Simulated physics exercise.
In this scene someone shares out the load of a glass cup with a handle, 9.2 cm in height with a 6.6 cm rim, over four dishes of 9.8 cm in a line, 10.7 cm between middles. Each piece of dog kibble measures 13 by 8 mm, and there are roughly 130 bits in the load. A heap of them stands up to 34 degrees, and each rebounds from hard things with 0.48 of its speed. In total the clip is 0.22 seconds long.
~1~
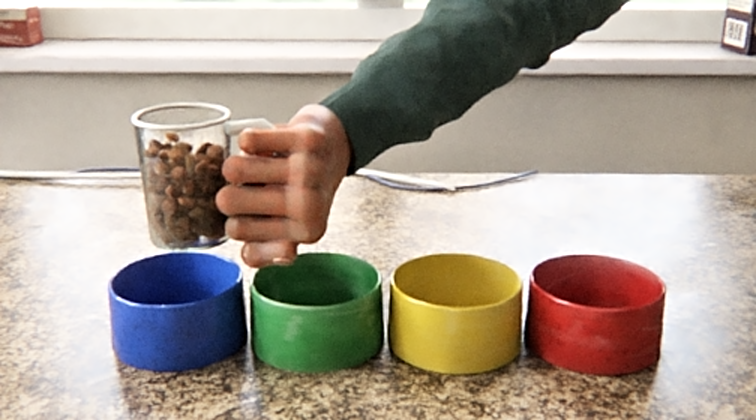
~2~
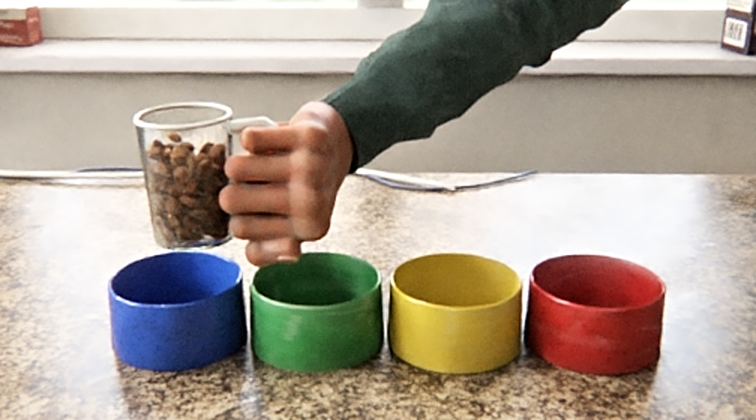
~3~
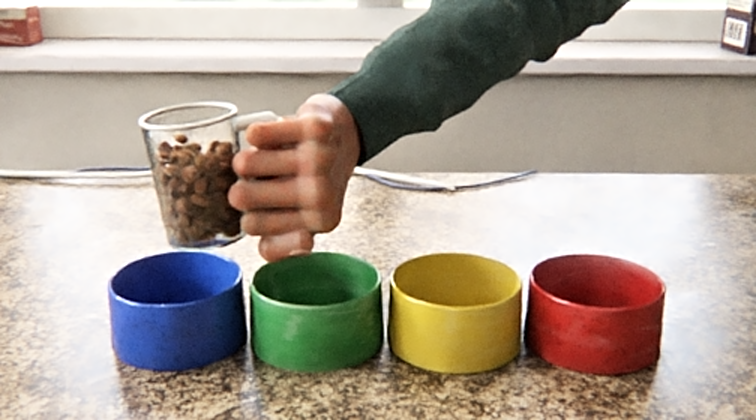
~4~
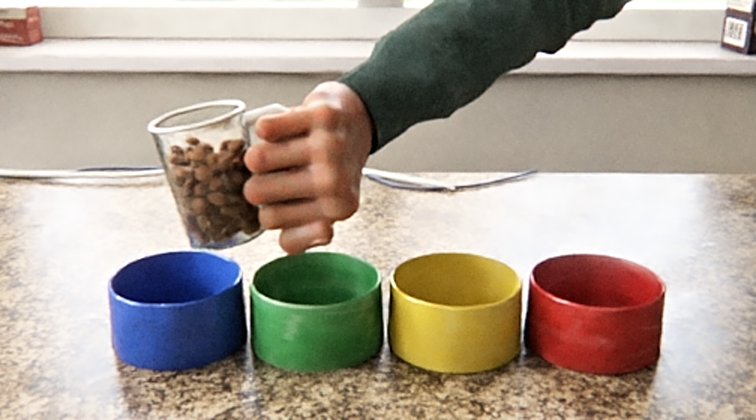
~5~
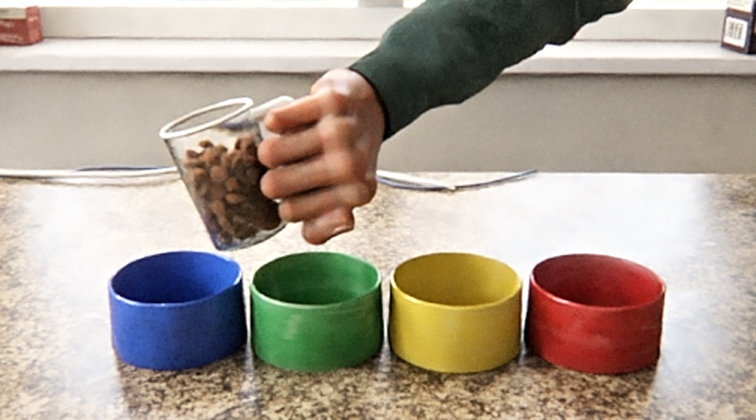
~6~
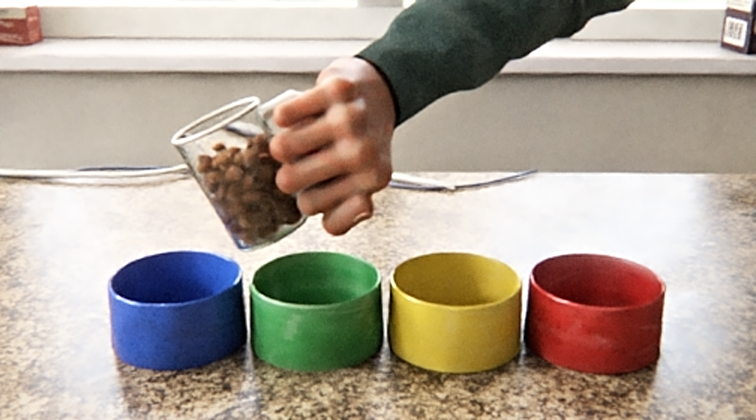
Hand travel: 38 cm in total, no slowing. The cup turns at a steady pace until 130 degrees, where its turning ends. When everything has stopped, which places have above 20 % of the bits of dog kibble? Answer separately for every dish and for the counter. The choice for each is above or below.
Red - below it, blue - below it, green - below it, yellow - above it, counter - below it.
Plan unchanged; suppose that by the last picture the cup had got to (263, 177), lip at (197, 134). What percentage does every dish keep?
Red: 90 / blue: 0 / green: 0 / yellow: 0.
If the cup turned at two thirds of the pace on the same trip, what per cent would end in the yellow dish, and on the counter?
Shares: Yellow 10, counter 0.
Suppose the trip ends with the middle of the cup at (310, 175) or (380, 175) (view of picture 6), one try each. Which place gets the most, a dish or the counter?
First try: Green; second try: Green.
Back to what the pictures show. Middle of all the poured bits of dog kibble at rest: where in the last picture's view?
Approximately (463, 319) in the last view.
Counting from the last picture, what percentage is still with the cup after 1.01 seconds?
Roughly 0 in a hundred.
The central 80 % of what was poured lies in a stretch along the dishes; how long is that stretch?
Close to 7 centimetres along the dishes.
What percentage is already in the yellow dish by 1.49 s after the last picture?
85 %.
Then, 0.61 s after the last picture, tilt 115 degrees; cup holds 90 %, green 5 %, yellow 5 %.
Then, 1.01 s after the last picture, tilt 130 degrees; cup holds 0 %, red 5 %, green 5 %, yellow 85 %.
Then, 1.49 s after the last picture, tilt 130 degrees; cup holds 0 %, red 5 %, green 5 %, yellow 85 %.
In the end, red 5 %, blue 0 %, green 5 %, yellow 85 %, counter 5 %.
